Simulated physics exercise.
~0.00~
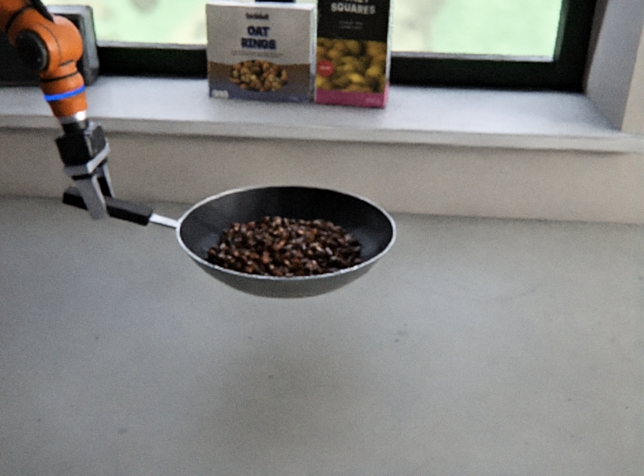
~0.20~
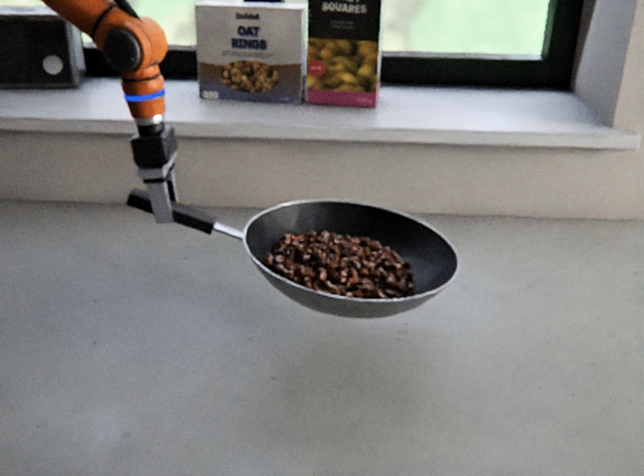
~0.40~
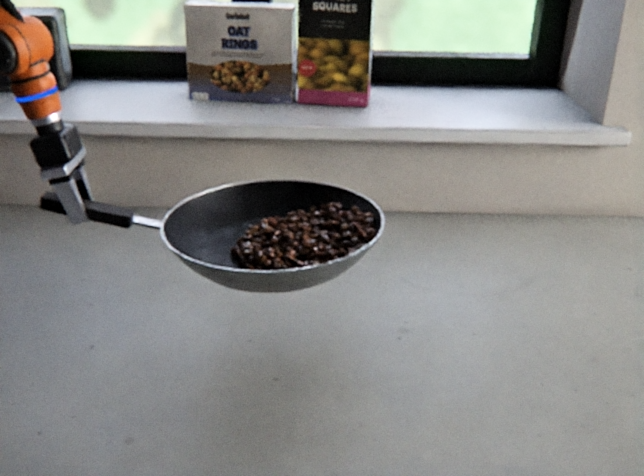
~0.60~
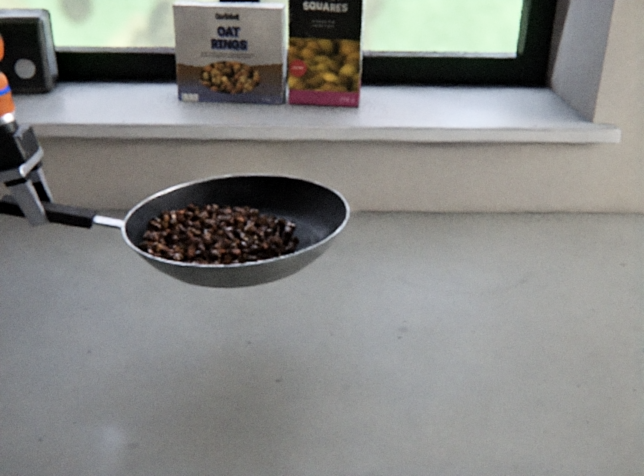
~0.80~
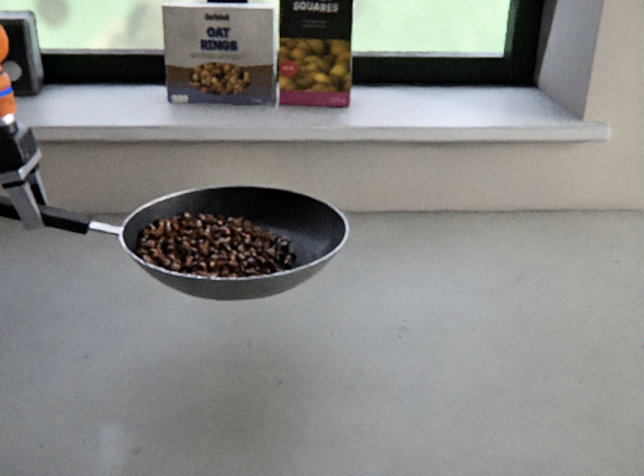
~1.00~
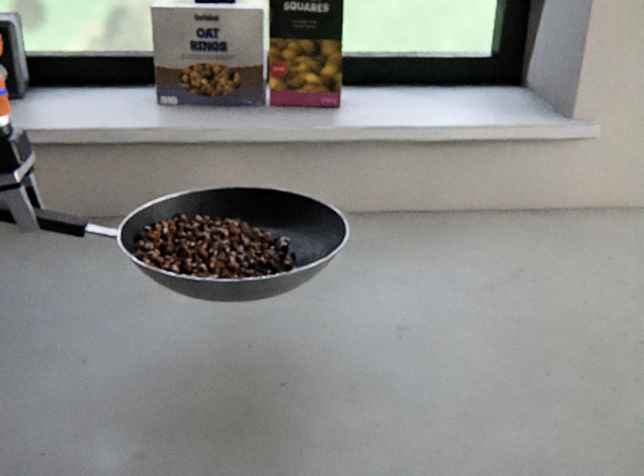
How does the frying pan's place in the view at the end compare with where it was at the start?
It ends somewhat further left in the view than where it started, at nearly the same height.
